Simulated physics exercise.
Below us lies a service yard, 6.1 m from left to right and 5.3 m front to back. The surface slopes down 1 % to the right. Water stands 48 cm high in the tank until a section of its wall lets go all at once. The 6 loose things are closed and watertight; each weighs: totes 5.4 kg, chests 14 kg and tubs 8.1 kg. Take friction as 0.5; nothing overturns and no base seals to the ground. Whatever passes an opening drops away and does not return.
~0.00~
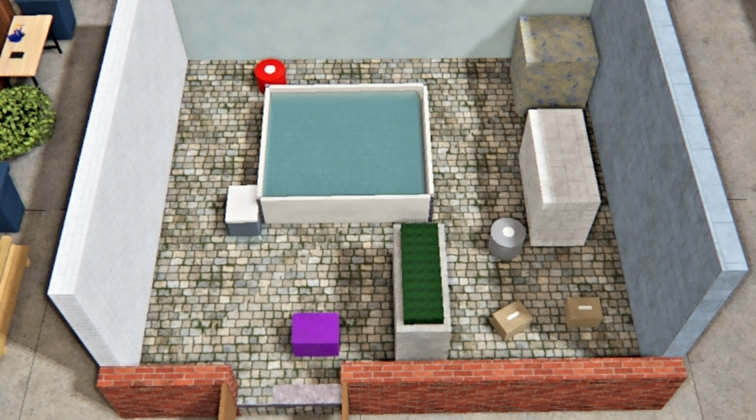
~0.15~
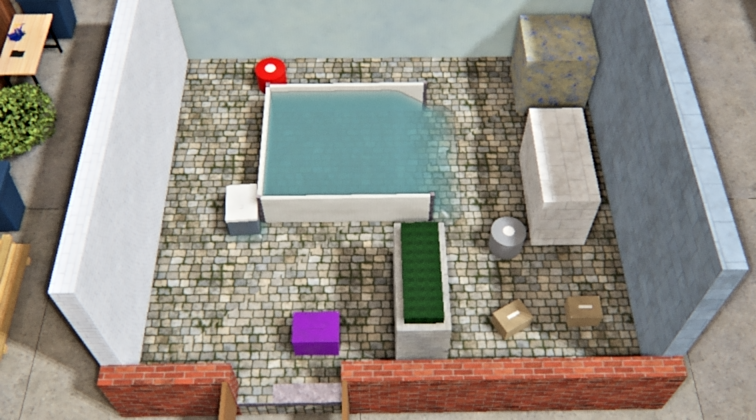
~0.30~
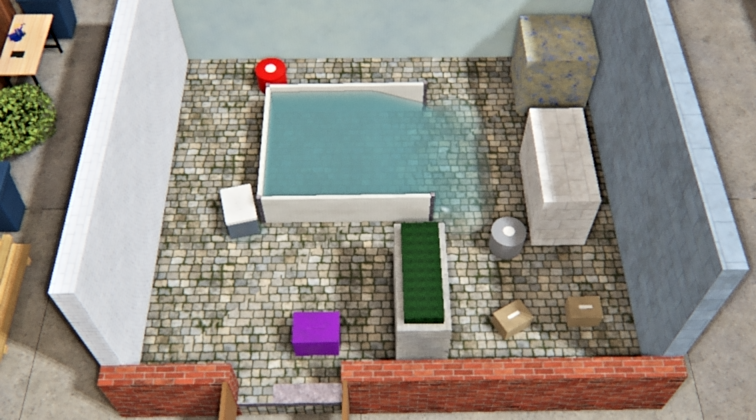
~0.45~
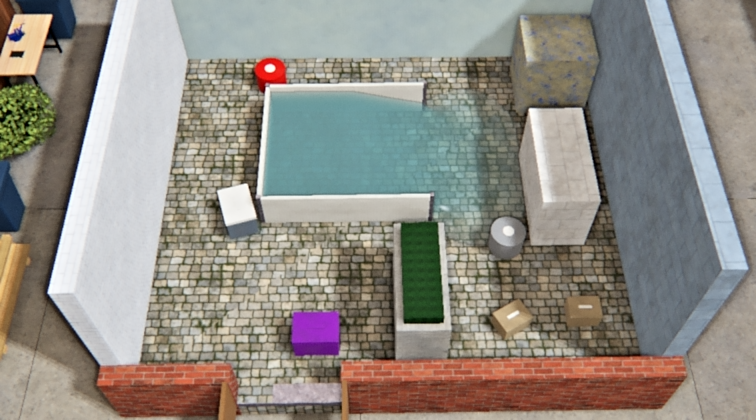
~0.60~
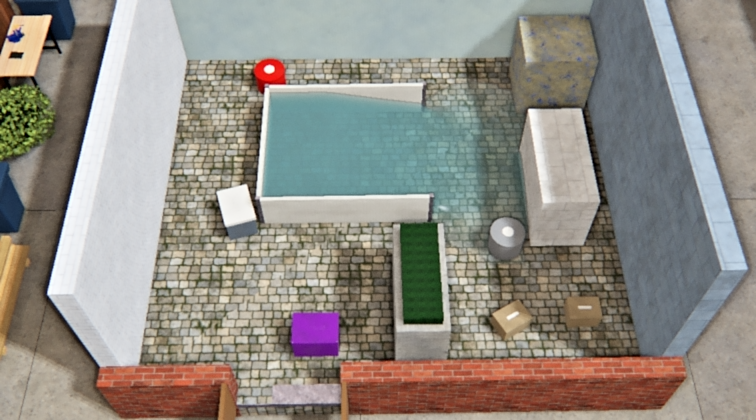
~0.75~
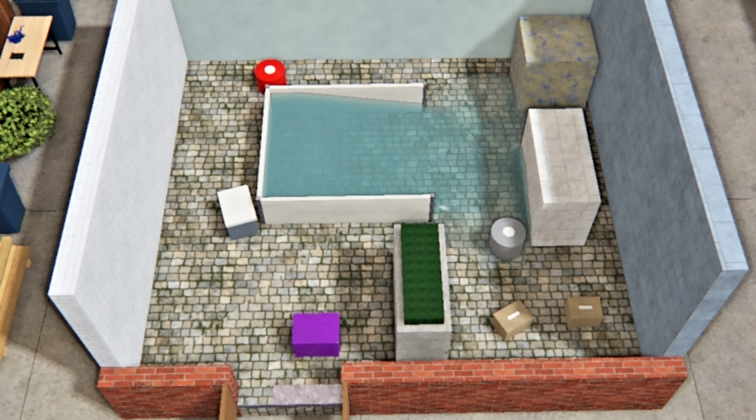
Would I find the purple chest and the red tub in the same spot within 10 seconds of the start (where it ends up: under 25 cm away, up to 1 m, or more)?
The purple chest barely shifts; the red tub travels far.
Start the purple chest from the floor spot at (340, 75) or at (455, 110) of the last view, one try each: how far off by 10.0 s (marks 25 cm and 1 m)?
In turn: It gets carried off; it ends far away.
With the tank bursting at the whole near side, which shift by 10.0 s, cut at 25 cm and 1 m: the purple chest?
Then the purple chest travels far.
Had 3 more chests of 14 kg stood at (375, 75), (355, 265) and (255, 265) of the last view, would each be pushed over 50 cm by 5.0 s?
In turn: More, short of it, less.
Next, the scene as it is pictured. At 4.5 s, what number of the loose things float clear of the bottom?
3 of them.
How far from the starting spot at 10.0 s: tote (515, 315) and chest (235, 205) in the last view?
In turn: 120 cm, 80 cm.
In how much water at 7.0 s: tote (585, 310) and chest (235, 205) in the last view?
Roughly 11 and 3 cm.
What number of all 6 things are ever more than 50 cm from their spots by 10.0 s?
5 of them.
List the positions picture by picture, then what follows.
In the first frame, the purple chest at (315, 328), on the bottom; the red tub at (270, 70), on the bottom; water covers 4.2 m2; 0 of 6 have shifted.
In the second frame, the purple chest at (315, 327), on the bottom; the red tub at (270, 69) rests on the ground; water covers 5.1 m2; 0 of 6 have shifted.
In the third frame, the purple chest at (316, 327), on the bottom; the red tub at (270, 69) rests on the ground; 6.2 m2 under water; 1 of 6 have shifted.
In the fourth frame, the purple chest at (315, 327), on the bottom; the red tub at (270, 69), on the bottom; 7.4 m2 under water; 1 of 6 have shifted.
In the fifth frame, the purple chest at (315, 328), on the bottom; the red tub at (269, 70), on the bottom; water covers 8.2 m2; 1 of 6 have shifted.
In the sixth frame, the purple chest at (316, 328) rests on the ground; the red tub at (270, 70) rests on the ground; 8.9 m2 under water; 1 of 6 have shifted.
After 2.0 s the purple chest is near (316, 328), 0.0 m from its start, aground; the red tub is near (270, 70), 0.0 m from its start, aground; 0 of 6 are out; 0 afloat.
After 4.5 s the purple chest is near (316, 328), 0.0 m from its start, aground; the red tub is near (256, 69), 0.2 m from its start, aground; 0 of 6 are out; 3 afloat.
After 7.0 s the purple chest is near (316, 328), 0.0 m from its start, aground; the red tub is near (199, 104), 1.2 m from its start, afloat; 0 of 6 are out; 4 afloat.
After 10.0 s the purple chest is near (316, 328), 0.0 m from its start, aground; the red tub is near (182, 223), 2.9 m from its start, afloat; 0 of 6 are out; 3 afloat.
